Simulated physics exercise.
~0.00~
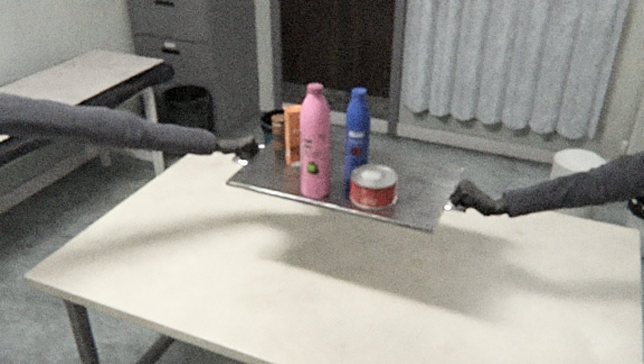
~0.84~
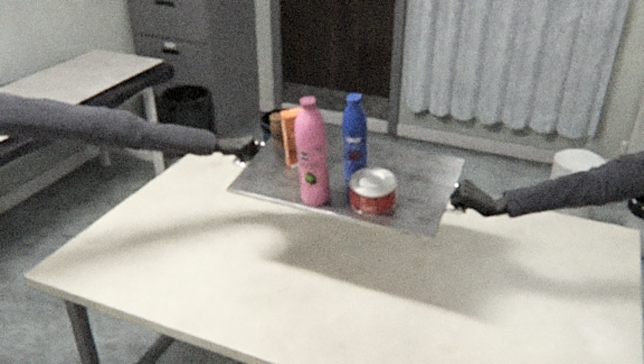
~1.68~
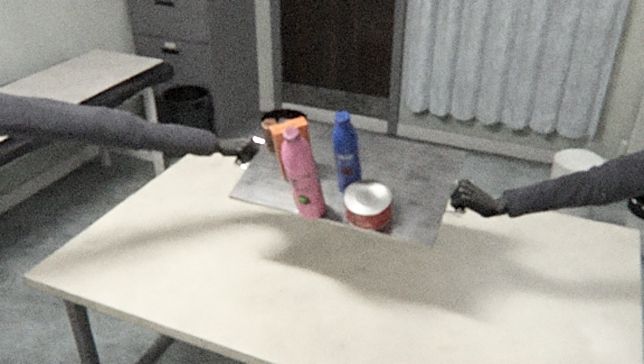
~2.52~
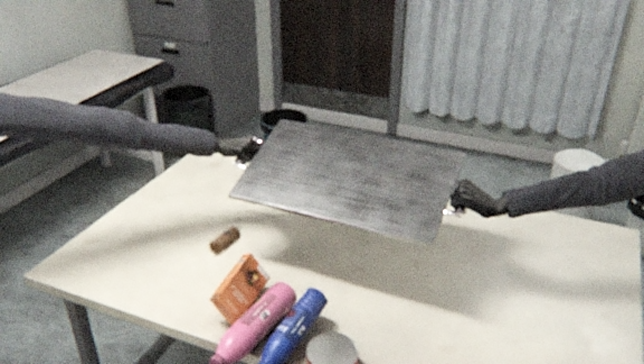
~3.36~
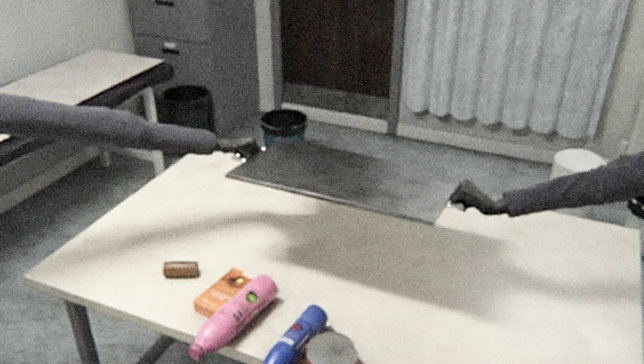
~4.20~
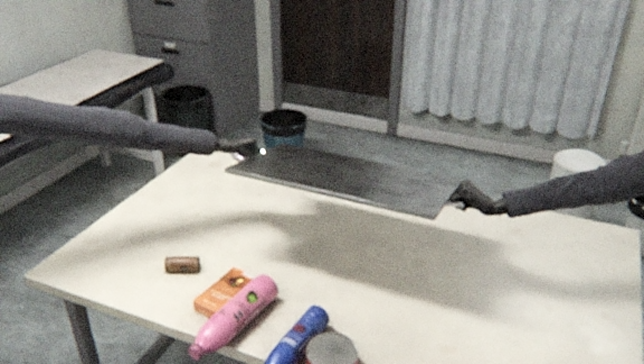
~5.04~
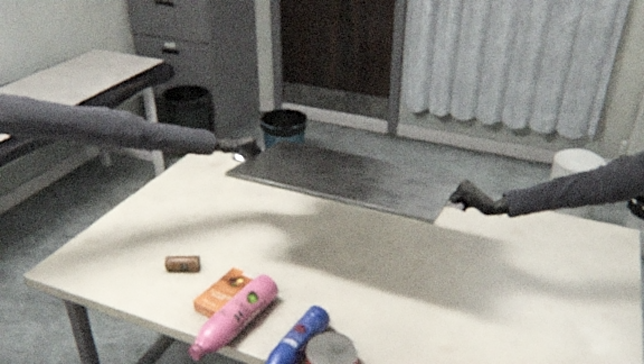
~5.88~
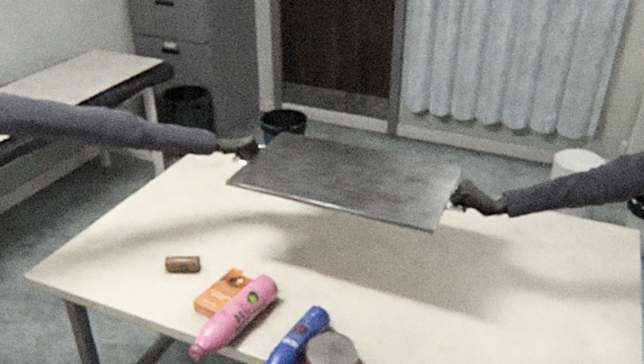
A tray in two hands tips, spills everything onto the table, tilts back and levels.
